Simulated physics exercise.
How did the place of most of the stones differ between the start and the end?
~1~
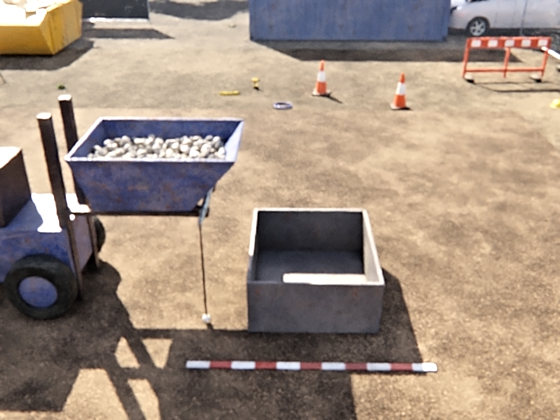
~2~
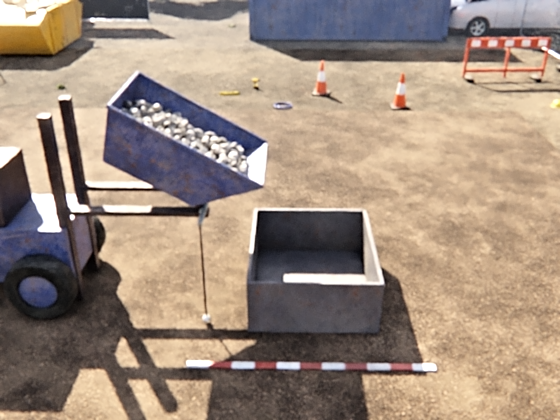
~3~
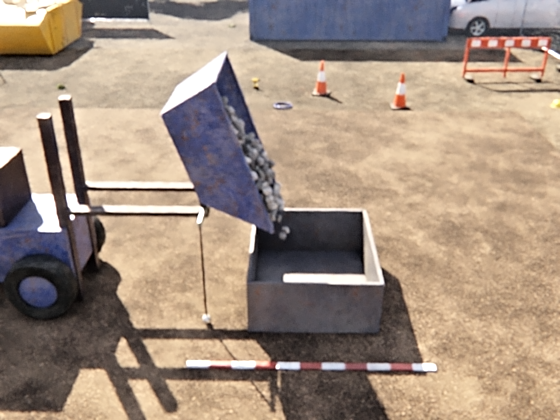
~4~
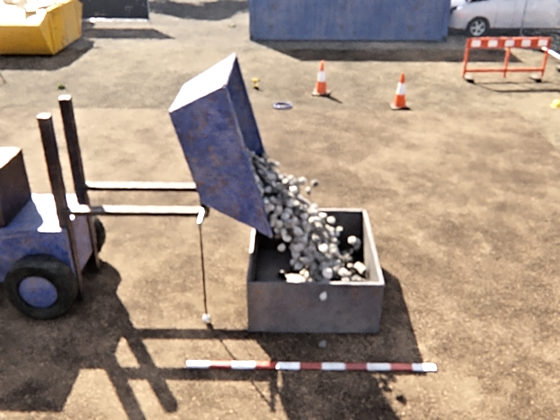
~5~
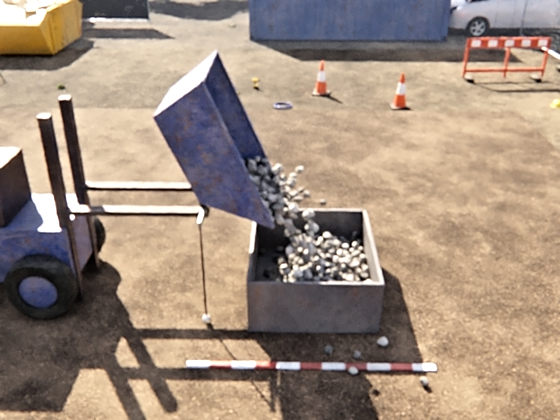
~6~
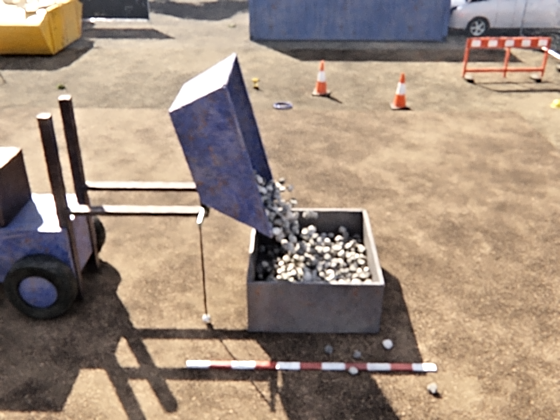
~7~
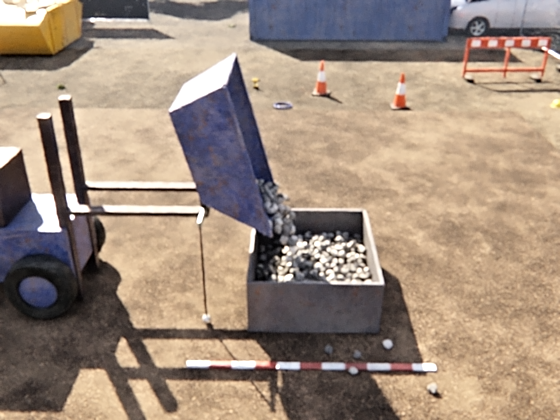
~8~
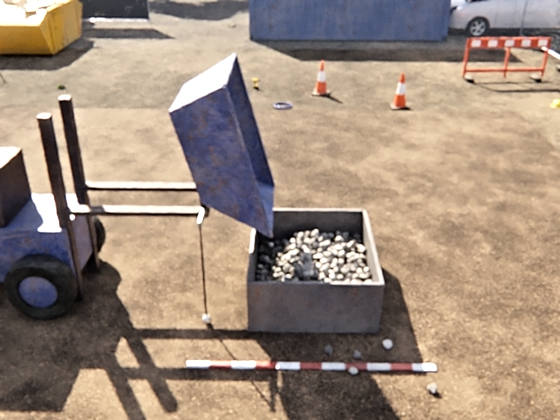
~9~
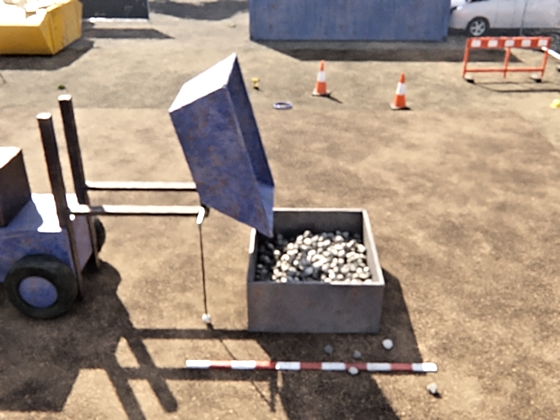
At the start the stones were heaped in the raised blue skip on the left, and at the end nearly all of them lay lower down and to the right, in the grey bin.
